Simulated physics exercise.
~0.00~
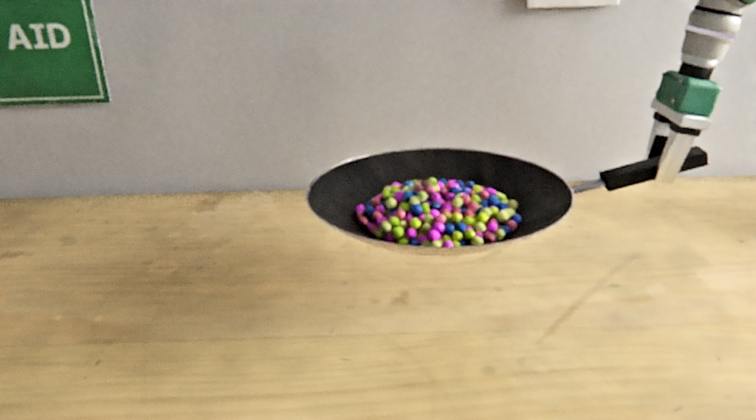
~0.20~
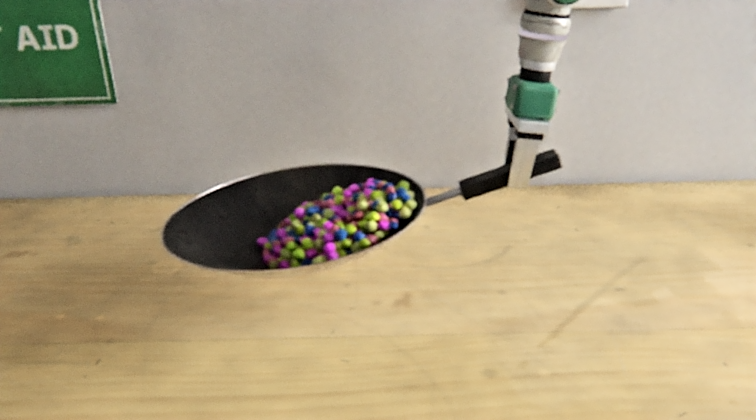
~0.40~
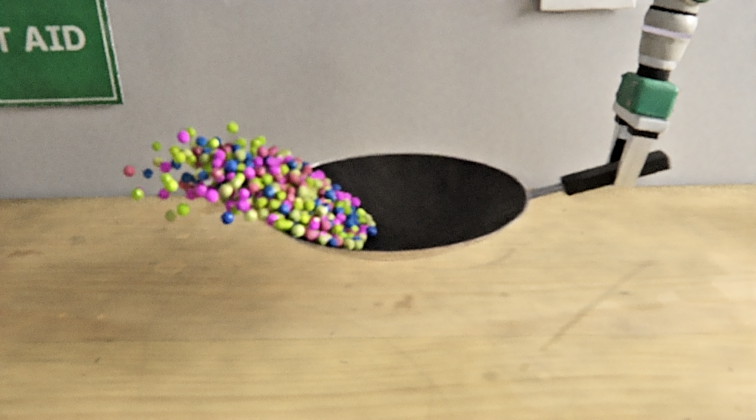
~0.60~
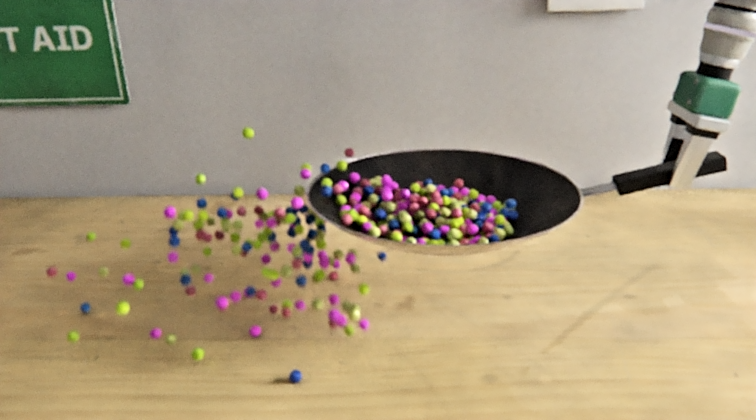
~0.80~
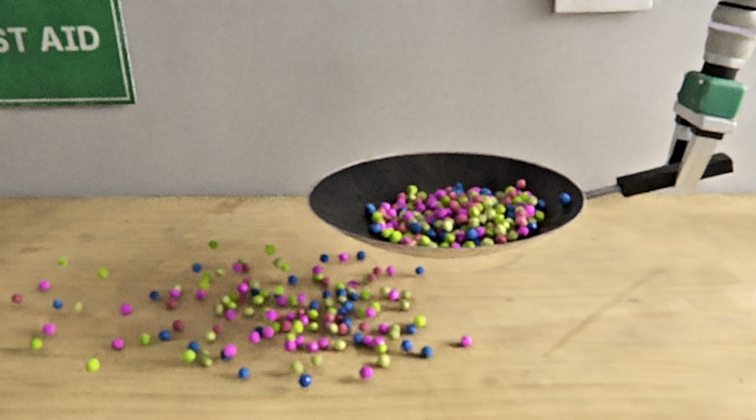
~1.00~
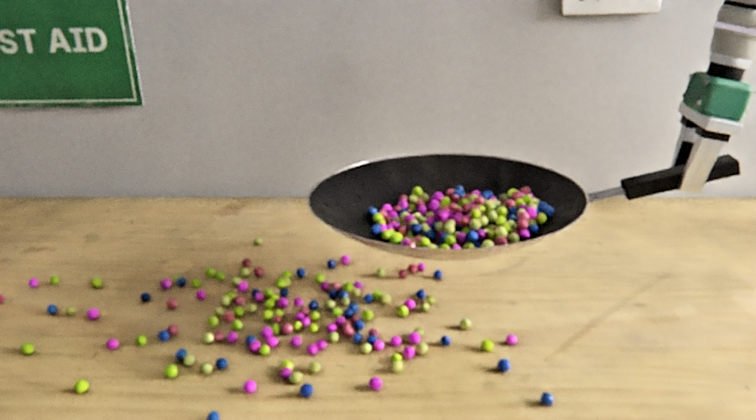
In this clip, a robot arm holding a black wok of colourful round sweets swings it left, then pulls it back right, sending many sweets over the left rim and scattering them across the wooden table, while the rest stay heaped in the level wok.
